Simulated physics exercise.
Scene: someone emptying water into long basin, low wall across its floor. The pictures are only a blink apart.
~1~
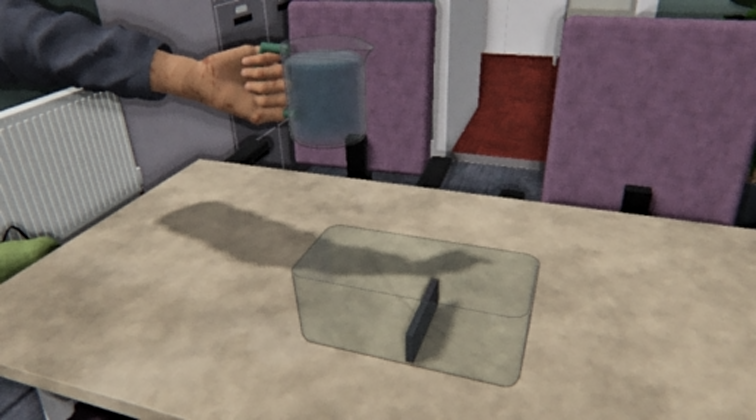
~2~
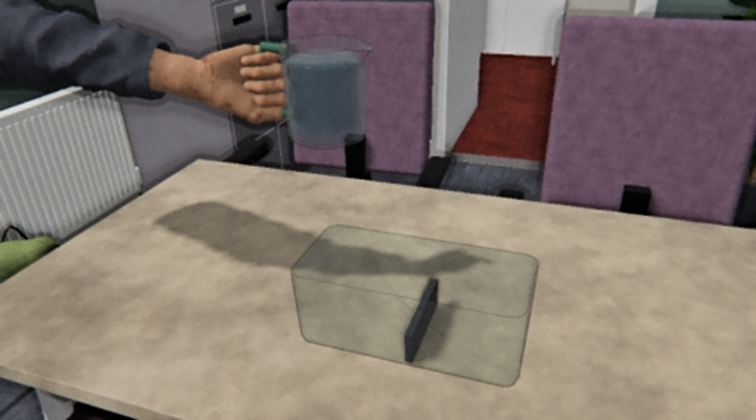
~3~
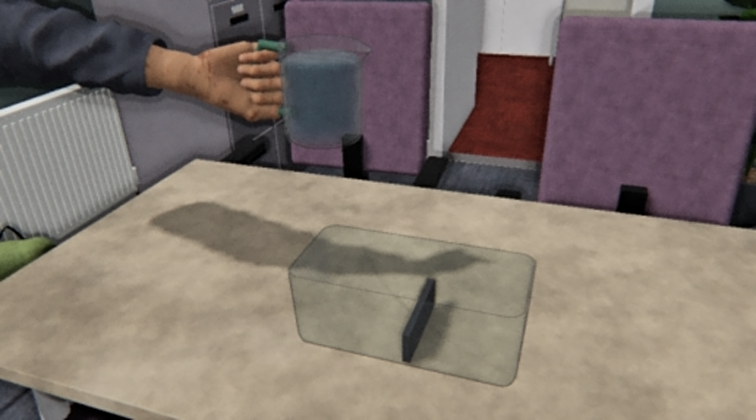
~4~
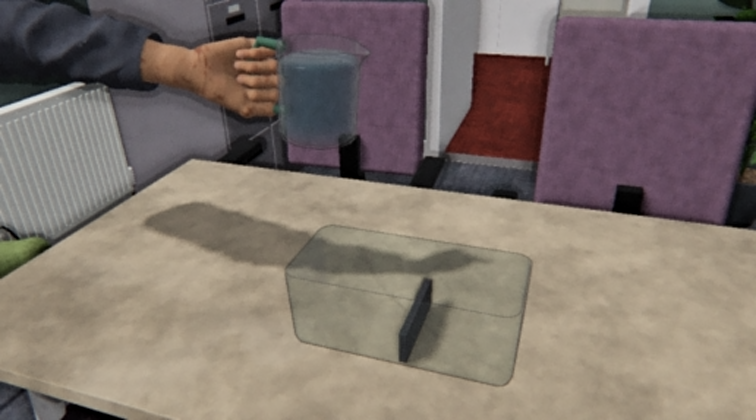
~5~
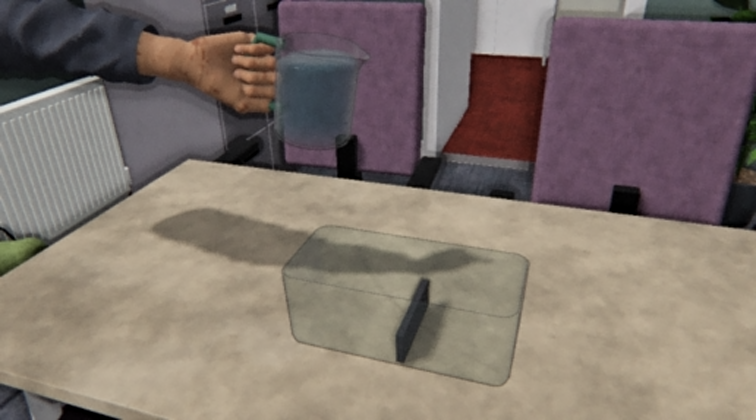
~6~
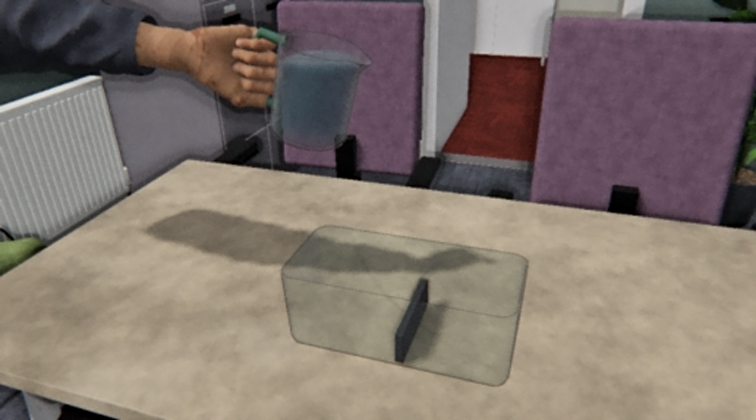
In an office with purple chairs, a hand held a clear jug of bluish water above a table, beyond a see-through basin with a low dark wall inside, and slowly tilted it slightly to the right.
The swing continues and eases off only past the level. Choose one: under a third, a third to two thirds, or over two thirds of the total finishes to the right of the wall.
Over two thirds finishes to the right of the wall.
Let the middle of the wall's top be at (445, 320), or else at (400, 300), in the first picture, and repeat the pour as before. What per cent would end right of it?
Around 45 per cent for the first, around 90 per cent for the second.
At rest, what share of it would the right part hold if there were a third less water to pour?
Some 65 parts in a hundred.
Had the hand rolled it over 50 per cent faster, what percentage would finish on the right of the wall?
Around 70 percent ends up there.
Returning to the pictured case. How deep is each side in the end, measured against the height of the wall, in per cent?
On the left it sits near 10, while on the right it sits near 60.
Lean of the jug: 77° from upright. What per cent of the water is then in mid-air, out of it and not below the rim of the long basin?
25 %.
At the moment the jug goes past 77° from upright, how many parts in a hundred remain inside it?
It still holds close to 75 per cent at that lean.
A moment on, the jug is tipped on its side and 74 per cent is still to pour, 0 is left of the wall and 3 right of it.
Next, the jug is tipped right over and 14 per cent is still to pour, 1 is left of the wall and 53 right of it.
Then the jug is tipped right over and 0 per cent is still to pour, 18 is left of the wall and 78 right of it.
Later the jug is tipped right over and 0 per cent is still to pour, 19 is left of the wall and 78 right of it.
At rest 19 per cent lies left of the wall, 78 right of it and 3 outside.
